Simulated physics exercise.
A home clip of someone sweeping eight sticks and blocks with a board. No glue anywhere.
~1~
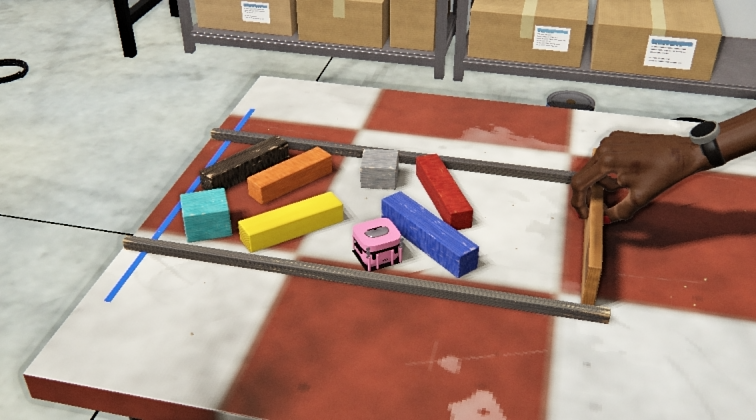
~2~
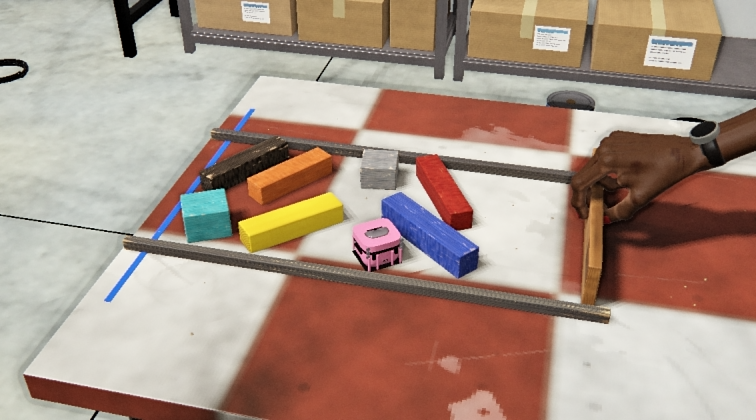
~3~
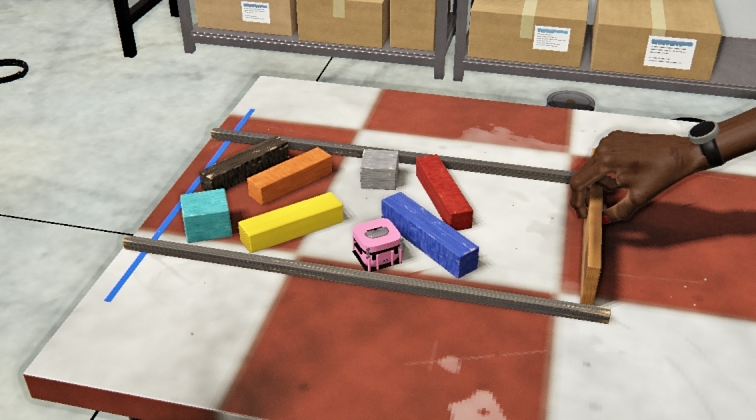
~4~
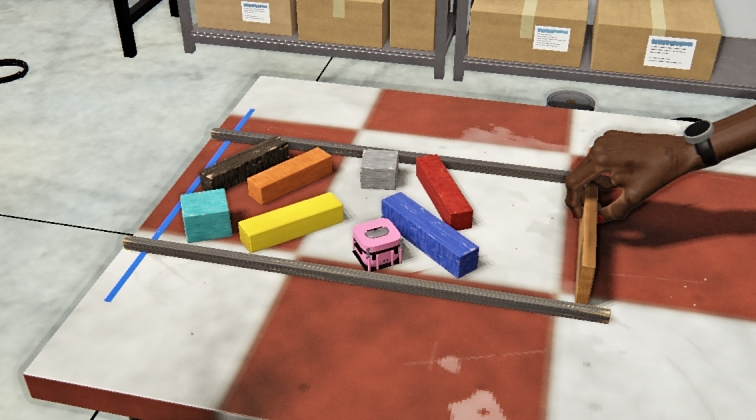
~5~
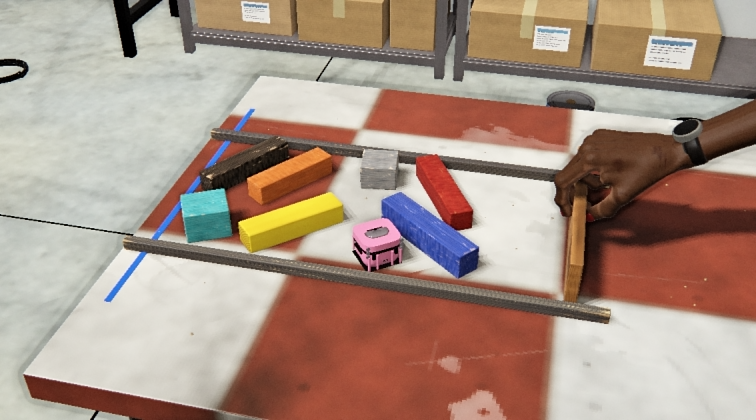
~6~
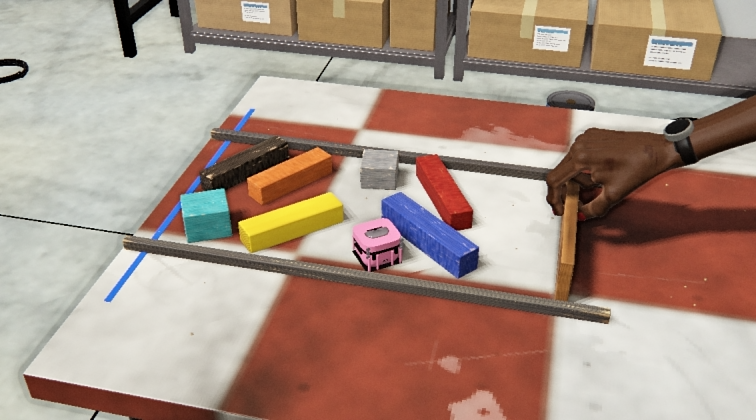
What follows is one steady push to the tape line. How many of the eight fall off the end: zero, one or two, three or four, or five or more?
The number that fall off is five or more.
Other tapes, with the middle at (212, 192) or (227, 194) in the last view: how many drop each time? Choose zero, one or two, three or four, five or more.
In that order: Either three or four; three or four.
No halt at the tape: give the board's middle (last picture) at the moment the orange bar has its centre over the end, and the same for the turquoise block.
At (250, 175) for the orange bar; at (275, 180) for the turquoise block.
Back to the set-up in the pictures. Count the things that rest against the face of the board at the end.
1 of them.
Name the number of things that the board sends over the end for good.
It comes to 7.
Soon after, none off yet; turquoise block at rest near (206, 215); black bar at rest near (246, 165); orange bar at rest near (291, 175).
In the end, the number that fall off is five or more; gone, blue bar, pink case, grey block, yellow stick, orange bar, black bar and turquoise block.
